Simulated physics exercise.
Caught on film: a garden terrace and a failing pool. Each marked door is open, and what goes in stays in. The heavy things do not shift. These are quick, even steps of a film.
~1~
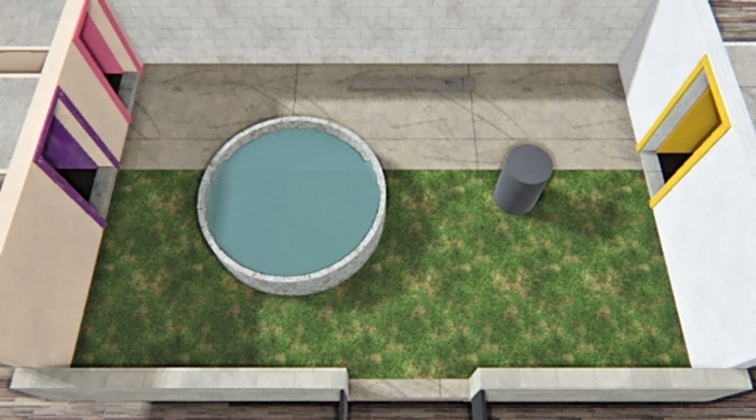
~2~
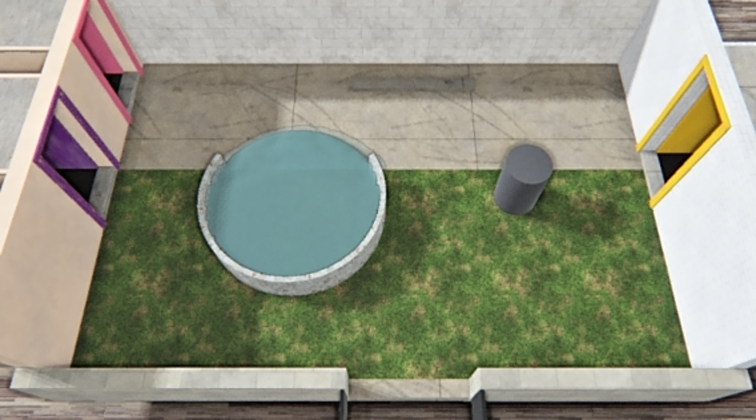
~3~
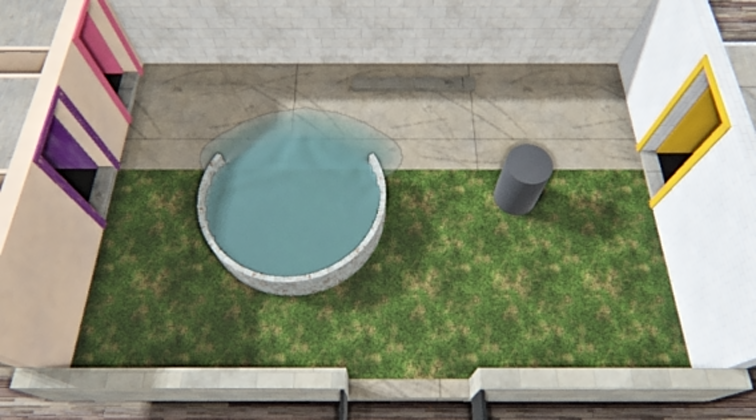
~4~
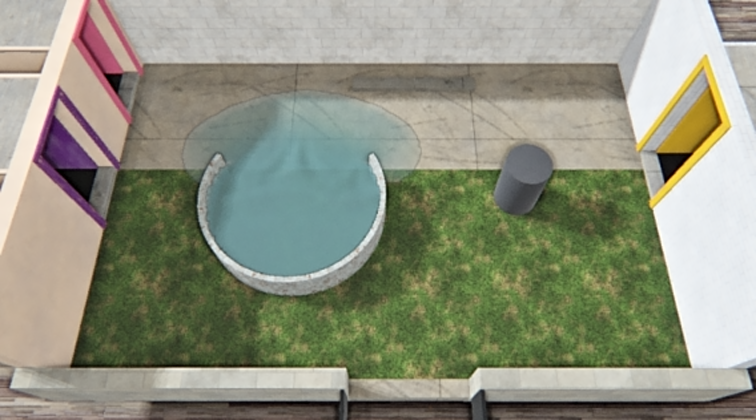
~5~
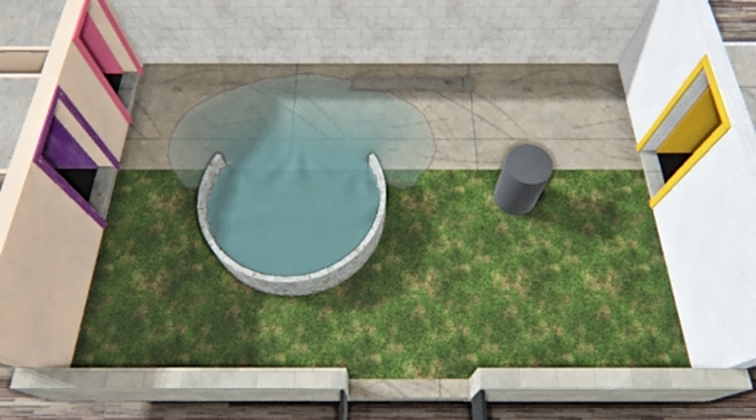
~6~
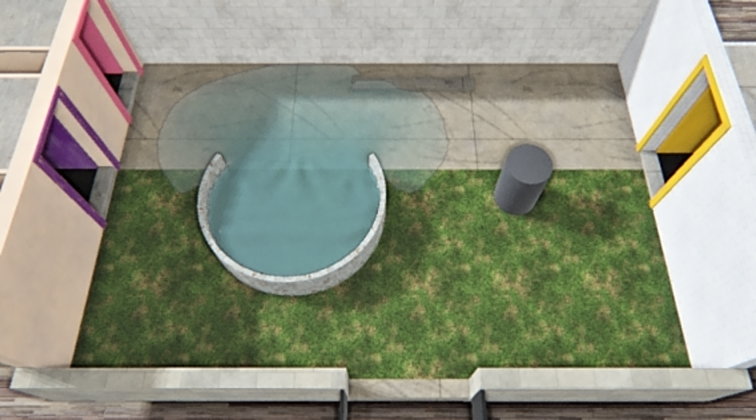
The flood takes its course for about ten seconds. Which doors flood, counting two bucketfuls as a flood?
The yellow door floods; the purple door holds within the limit; the pink door floods.
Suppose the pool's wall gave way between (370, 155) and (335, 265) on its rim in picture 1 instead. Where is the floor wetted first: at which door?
First comes the one in yellow.
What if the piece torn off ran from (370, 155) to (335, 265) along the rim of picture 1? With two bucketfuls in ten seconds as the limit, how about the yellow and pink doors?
Then: The yellow one passes that mark; the pink one stays under.
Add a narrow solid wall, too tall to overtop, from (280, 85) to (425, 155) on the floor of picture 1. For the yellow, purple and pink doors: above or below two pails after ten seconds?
One by one: The yellow door lets less in; the purple door stays under; the pink door floods.
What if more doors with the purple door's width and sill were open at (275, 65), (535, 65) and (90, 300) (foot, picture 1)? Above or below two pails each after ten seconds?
One after the other: Floods, keeps below it, is under.
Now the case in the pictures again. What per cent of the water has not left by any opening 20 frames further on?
Roughly 98 per cent.
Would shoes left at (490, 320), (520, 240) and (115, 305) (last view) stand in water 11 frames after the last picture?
As listed: Not flooded, no water, dry.
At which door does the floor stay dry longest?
It is the door marked yellow.
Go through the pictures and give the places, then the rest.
The round pool at (293, 196) is whole and still, in the first frame.
The front is at a hidden place, out from the gap on the round pool's far side, in the second frame.
The front is at (206, 165), out from the gap on the round pool's far side, in the third frame.
Water pours out on the round pool's far side and has run to (416, 149), in the fourth frame.
Water pours out on the round pool's far side and has run to (174, 155), in the fifth frame.
Water pours out on the round pool's far side and has run to (442, 143), in the sixth frame.
A moment on, water covers 30 % of the floor; the yellow door not reached, the purple door not reached, the pink door wet at the sill, nothing in.
Next, water covers 30 % of the floor; the yellow door not reached, the purple door wet at the sill, nothing in, the pink door under two buckets in.
Then, water covers 45 % of the floor; the yellow door wet at the sill, nothing in, the purple door wet at the sill, nothing in, the pink door over two buckets in.
Later, water covers 75 % of the floor; the yellow door over two buckets in, the purple door wet at the sill, nothing in, the pink door far over two buckets in.
In the end, water covers 95 % of the floor; the yellow door over two buckets in, the purple door wet at the sill, nothing in, the pink door far over two buckets in.
